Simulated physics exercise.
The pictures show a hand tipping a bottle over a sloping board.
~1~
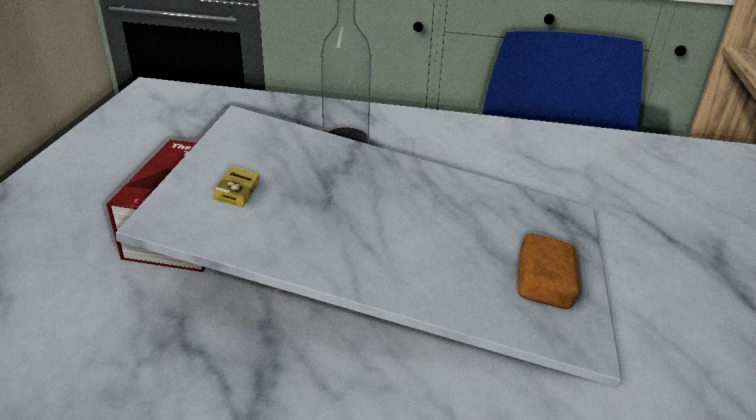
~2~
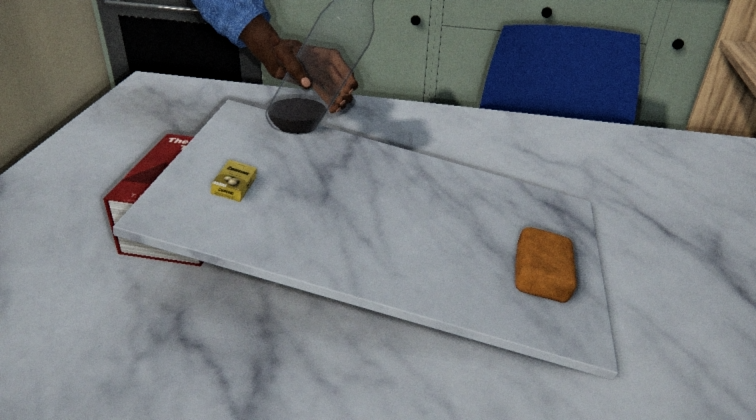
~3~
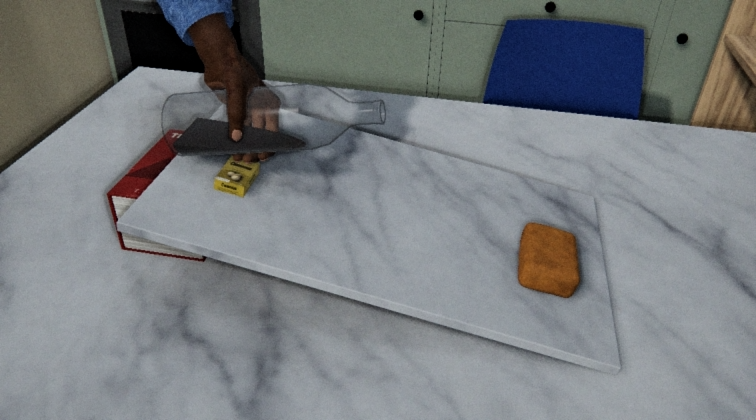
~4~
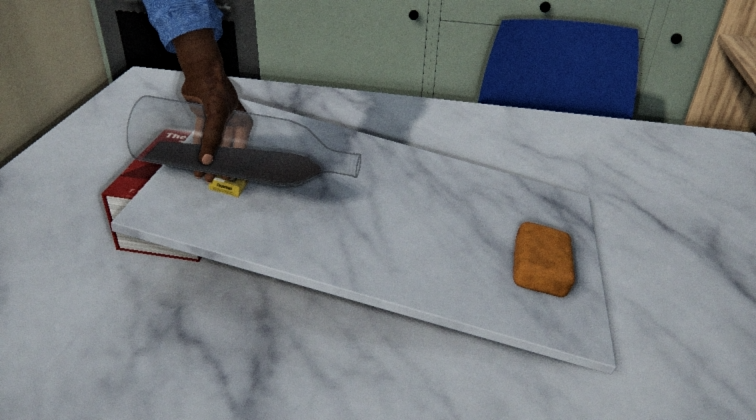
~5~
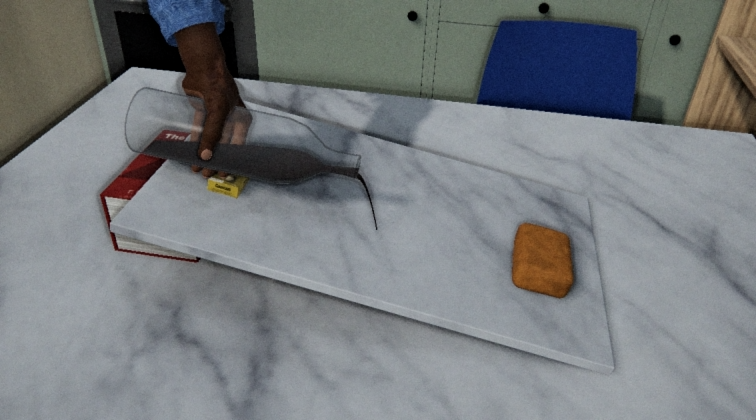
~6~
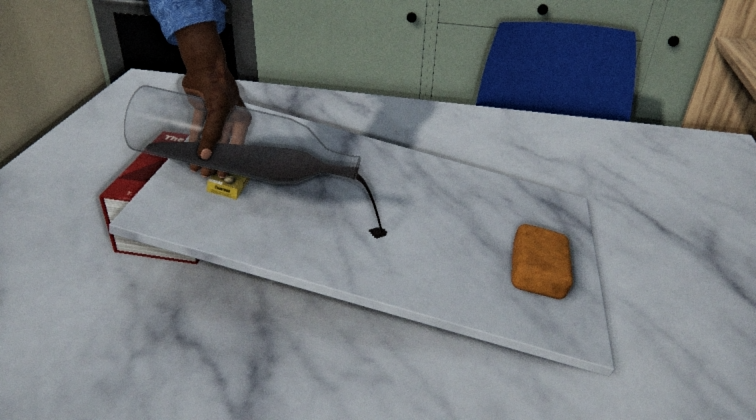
A hand lifts and tips a clear bottle, pouring dark liquid onto a sloping marble board.
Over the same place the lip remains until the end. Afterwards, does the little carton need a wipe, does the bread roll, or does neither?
Little carton - dry; bread roll - wet.
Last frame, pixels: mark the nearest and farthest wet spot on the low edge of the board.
Near: (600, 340); far: (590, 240).
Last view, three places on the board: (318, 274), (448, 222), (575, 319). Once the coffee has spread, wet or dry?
Spot one - never touched; spot two - never touched; spot three - touched at some point.
A moment on, it runs down to the right; the little carton is untouched; the bread roll is reached.
Further on, it runs down to the right and off the end; the little carton is untouched; the bread roll is reached.
When it is over, it runs down to the right and off the end; the little carton is untouched; the bread roll is reached.
